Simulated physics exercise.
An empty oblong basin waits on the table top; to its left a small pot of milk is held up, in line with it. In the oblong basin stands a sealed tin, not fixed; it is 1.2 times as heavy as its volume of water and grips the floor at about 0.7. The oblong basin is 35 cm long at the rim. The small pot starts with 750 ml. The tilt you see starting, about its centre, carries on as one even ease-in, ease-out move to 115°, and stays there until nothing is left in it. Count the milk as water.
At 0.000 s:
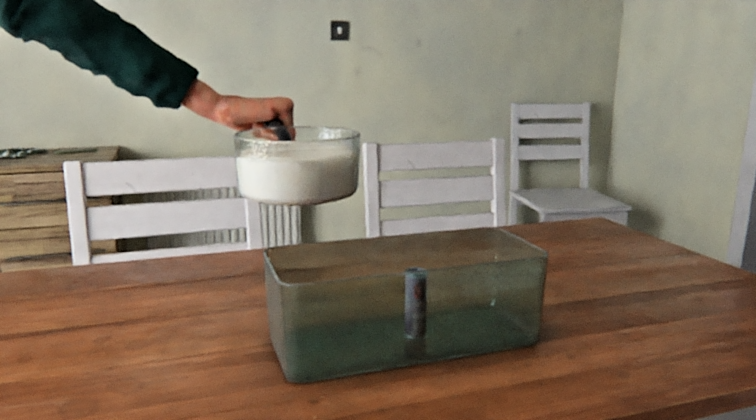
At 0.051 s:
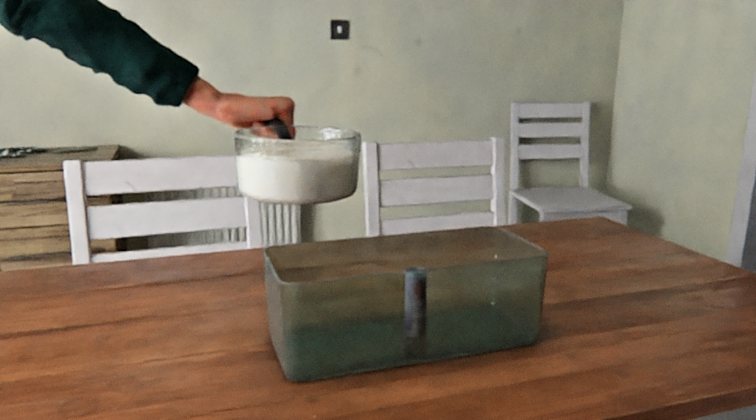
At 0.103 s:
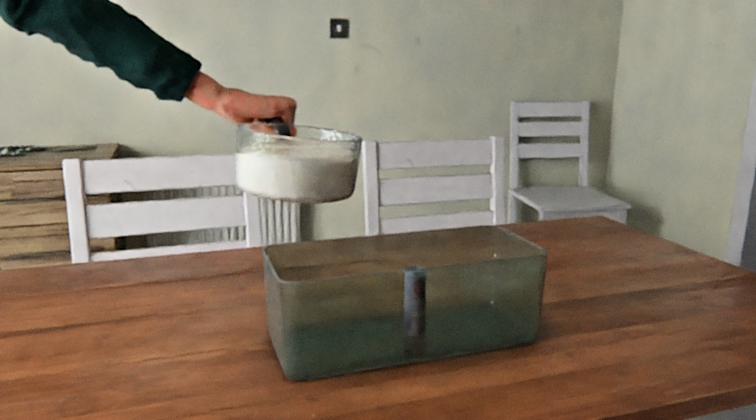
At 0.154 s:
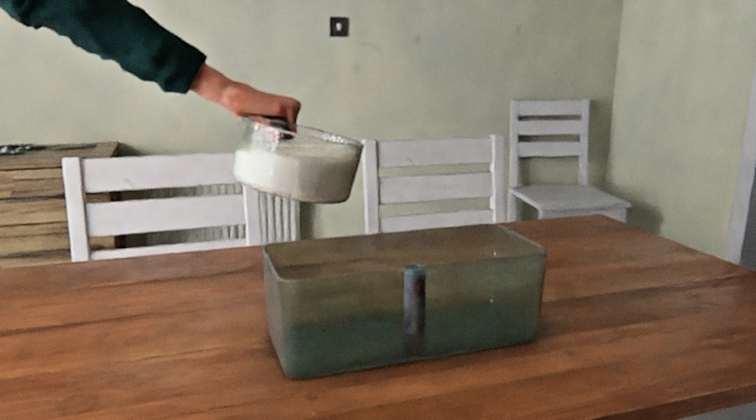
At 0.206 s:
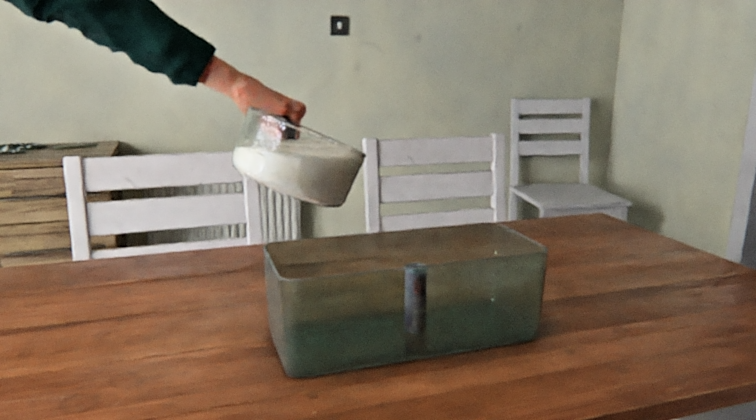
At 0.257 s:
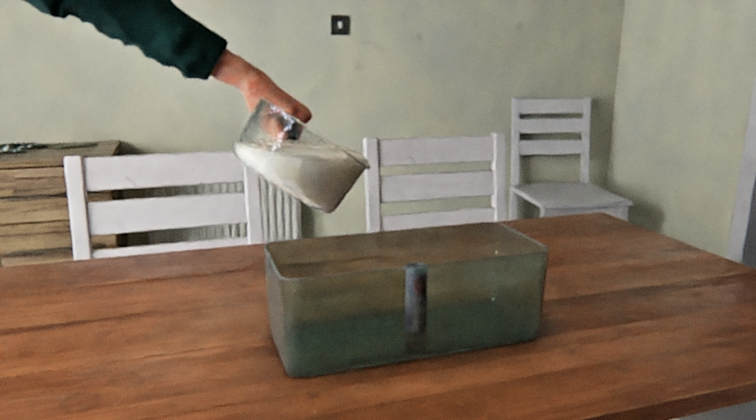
On a wooden table sat an oblong glass basin, and above its left side a hand in a dark green sleeve held a clear pot of white liquid, then steadily tilted it rightward.
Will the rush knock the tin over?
The tin goes over.
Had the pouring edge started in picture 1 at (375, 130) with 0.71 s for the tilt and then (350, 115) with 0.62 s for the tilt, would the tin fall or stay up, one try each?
First it topples; then it goes over.
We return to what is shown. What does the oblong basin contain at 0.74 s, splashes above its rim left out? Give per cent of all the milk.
About 94 per cent.
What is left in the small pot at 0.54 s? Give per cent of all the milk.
Some 18 per cent.
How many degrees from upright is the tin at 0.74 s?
Near 25° from upright.
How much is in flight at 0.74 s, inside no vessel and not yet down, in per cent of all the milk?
Some 4 per cent.
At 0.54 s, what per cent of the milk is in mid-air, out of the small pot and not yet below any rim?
About 36 per cent.
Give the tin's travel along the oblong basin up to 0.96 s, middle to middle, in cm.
Some 7 cm.
By 0.54 s the tilt is 102° and 18 per cent is still to pour; the tin stands where it began.
By 0.74 s the tilt is 115° and 2 per cent is still to pour; the tin leans 23°.
By 0.96 s the tilt is 115° and 0 per cent is still to pour; the tin lies on its side.
By 1.19 s the tilt is 115° and 0 per cent is still to pour; the tin lies on its side.
At rest the tin lies on its side.
